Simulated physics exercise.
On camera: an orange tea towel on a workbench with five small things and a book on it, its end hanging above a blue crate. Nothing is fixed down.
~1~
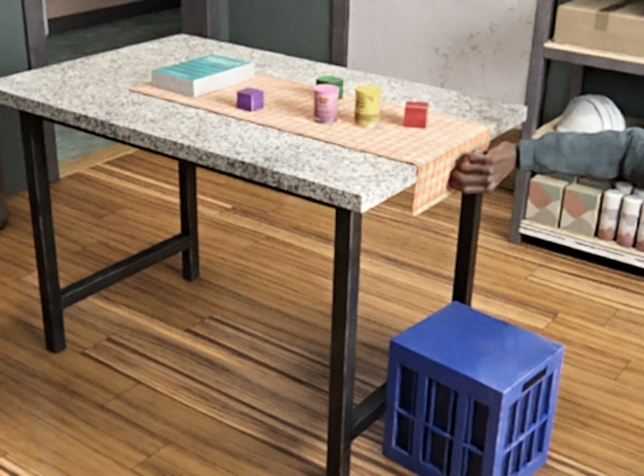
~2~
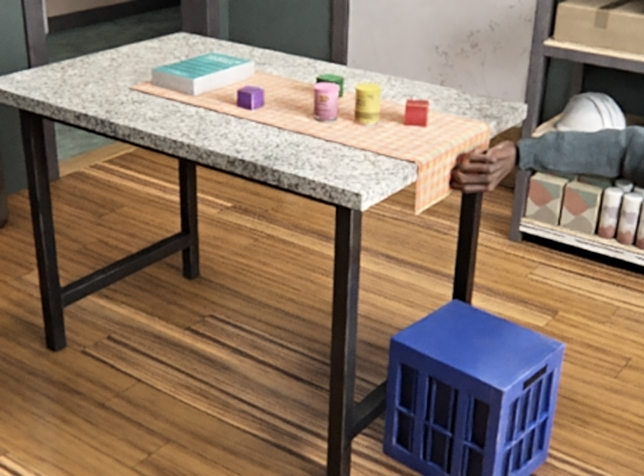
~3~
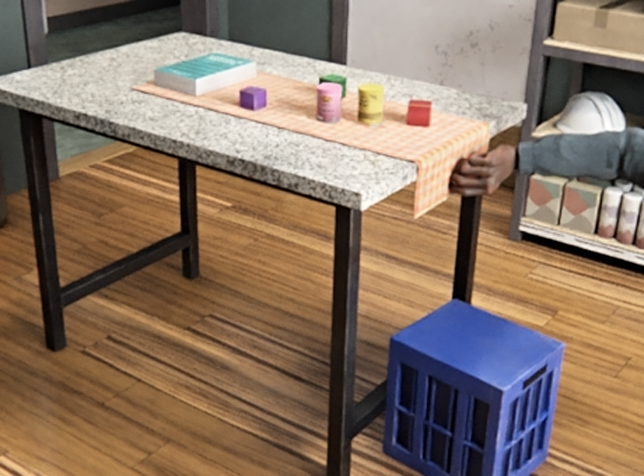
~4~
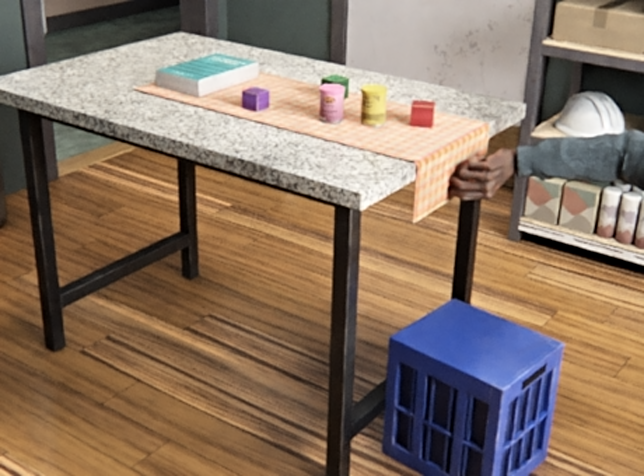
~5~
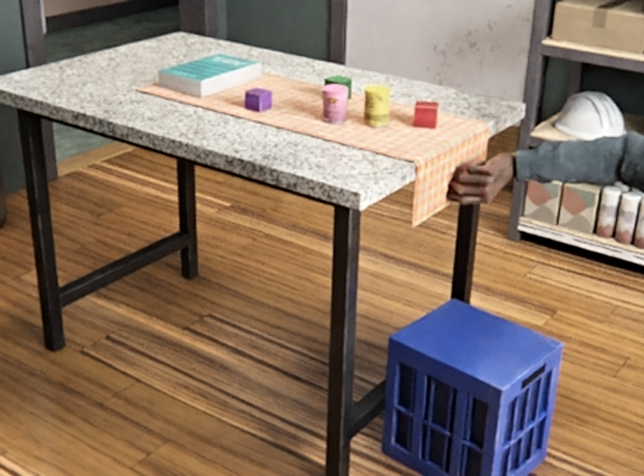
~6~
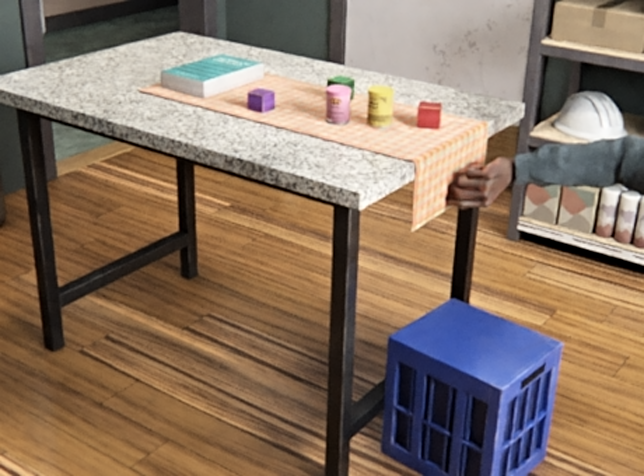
An orange checked cloth slid slightly toward the right end of a speckled table as a hand pulled its edge, carrying a book, colored cubes and cans along above a blue crate.
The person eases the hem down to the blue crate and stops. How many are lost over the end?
The workbench loses three.
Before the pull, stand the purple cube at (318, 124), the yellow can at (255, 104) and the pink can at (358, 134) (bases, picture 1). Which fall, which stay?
The purple cube goes over; the yellow can holds on; the pink can drops off.
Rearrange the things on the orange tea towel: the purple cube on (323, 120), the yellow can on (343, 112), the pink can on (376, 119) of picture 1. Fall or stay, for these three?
The purple cube tumbles off, the yellow can is carried off, the pink can tumbles off.
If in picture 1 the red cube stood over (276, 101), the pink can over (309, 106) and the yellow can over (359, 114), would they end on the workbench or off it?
The red cube keeps its place on top, the pink can remains up, the yellow can is carried off.
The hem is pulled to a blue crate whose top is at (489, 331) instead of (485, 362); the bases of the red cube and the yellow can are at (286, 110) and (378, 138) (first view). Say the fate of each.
The red cube keeps its place on top; the yellow can drops off.
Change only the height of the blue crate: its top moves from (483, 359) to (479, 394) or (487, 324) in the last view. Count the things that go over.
In that case 4 and 2.
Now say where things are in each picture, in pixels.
The first frame shows hem (414, 216); red cube (417, 104); yellow can (368, 89); pink can (326, 88); green cube (330, 78); purple cube (250, 90); top of the crate (485, 362).
The second frame shows hem (415, 215); red cube (417, 102).
The third frame shows hem (414, 219); yellow can (371, 87).
The fourth frame shows hem (413, 223); pink can (332, 87); top of the crate (484, 360).
The fifth frame shows hem (412, 227); green cube (338, 78).
The sixth frame shows hem (412, 231); red cube (430, 105); yellow can (381, 89); pink can (338, 89); green cube (341, 79); purple cube (261, 91).
Early on, hem near (445, 281); red cube gone.
Midway, hem on the crate; red cube, yellow can and pink can gone.
Finally, hem on the crate; red cube, yellow can and pink can gone. The count of fallen things is three.
